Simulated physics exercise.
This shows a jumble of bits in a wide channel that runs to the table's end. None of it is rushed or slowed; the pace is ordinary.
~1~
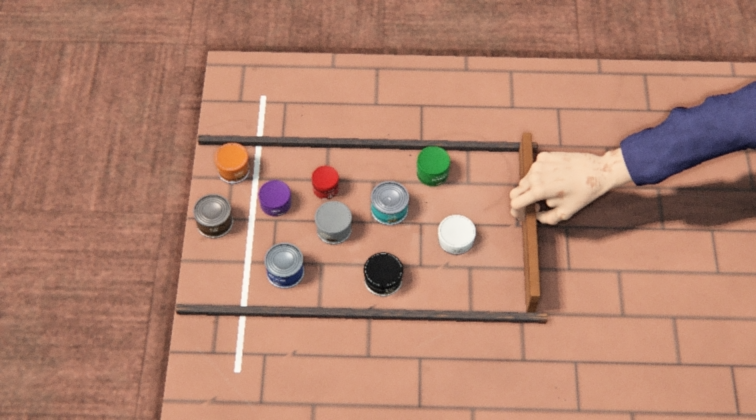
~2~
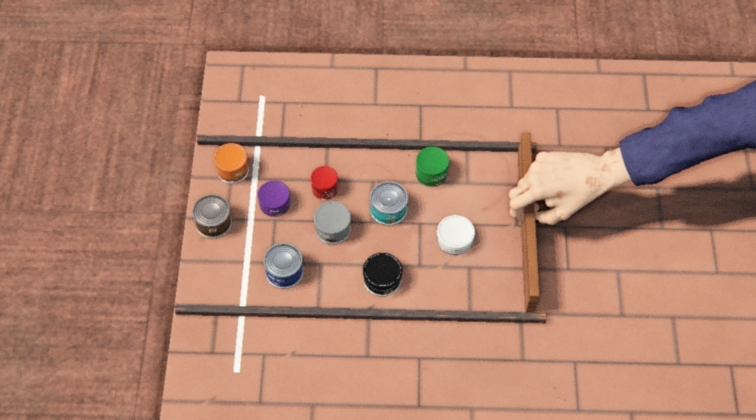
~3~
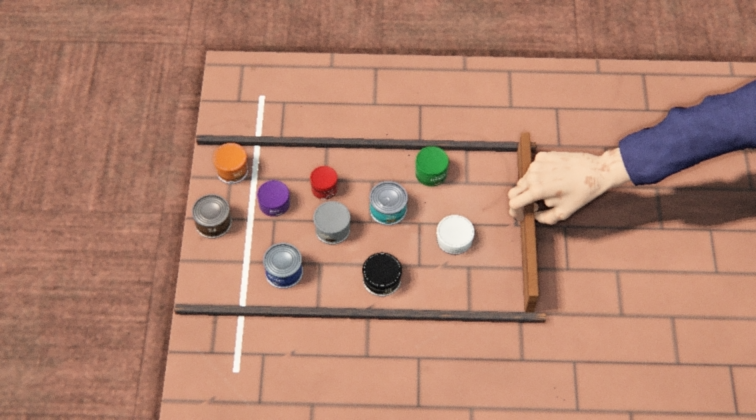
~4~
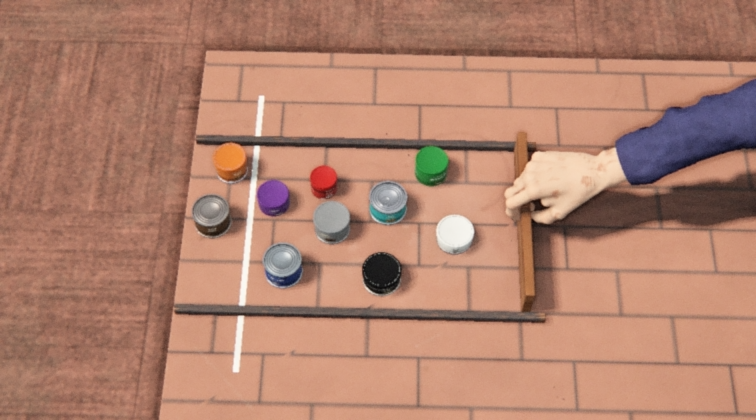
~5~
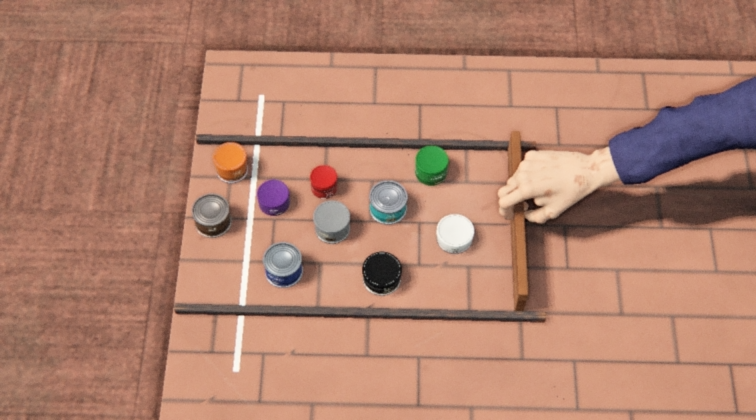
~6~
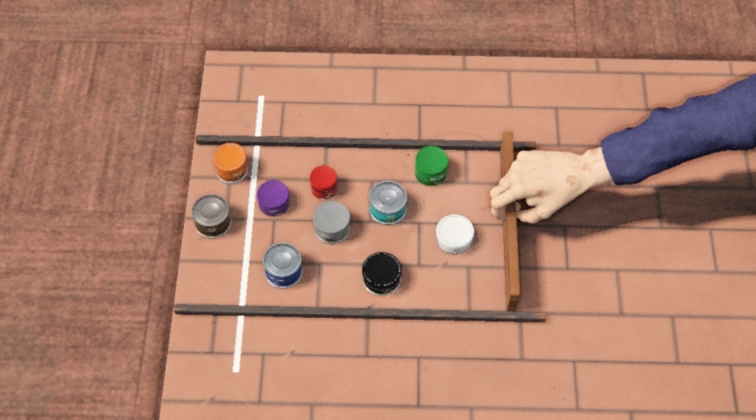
A hand holds a wooden board still, then slides it slightly left toward the scattered tubs.
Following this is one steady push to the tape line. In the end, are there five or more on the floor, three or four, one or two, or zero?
Pieces going over the end will number one or two.
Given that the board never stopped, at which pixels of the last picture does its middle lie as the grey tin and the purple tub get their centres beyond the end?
Middle approx. at (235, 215), then approx. at (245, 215).
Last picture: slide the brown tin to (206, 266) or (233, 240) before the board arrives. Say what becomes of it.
One after the other: It ends up falling; it ends up falling.
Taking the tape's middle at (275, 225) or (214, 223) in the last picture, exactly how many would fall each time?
The first try gives 0, the second gives 6.
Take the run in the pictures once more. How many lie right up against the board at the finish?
That would be 4 of them.
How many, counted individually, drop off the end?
Result - number fallen: 1.
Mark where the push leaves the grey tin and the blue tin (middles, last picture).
Roughly (200, 218) for the first and roughly (190, 256) for the second.
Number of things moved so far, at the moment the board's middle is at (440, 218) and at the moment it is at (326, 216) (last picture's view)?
First 2, then 8.
Early on, none off yet; brown tin at rest near (212, 216); orange tin at rest near (231, 164); purple tub at rest near (273, 198).
A while later, none off yet; brown tin at rest near (212, 216); orange tin at rest near (231, 164); purple tub moving near (266, 194).
Finally, the number that fall off is one or two; lost, brown tin.
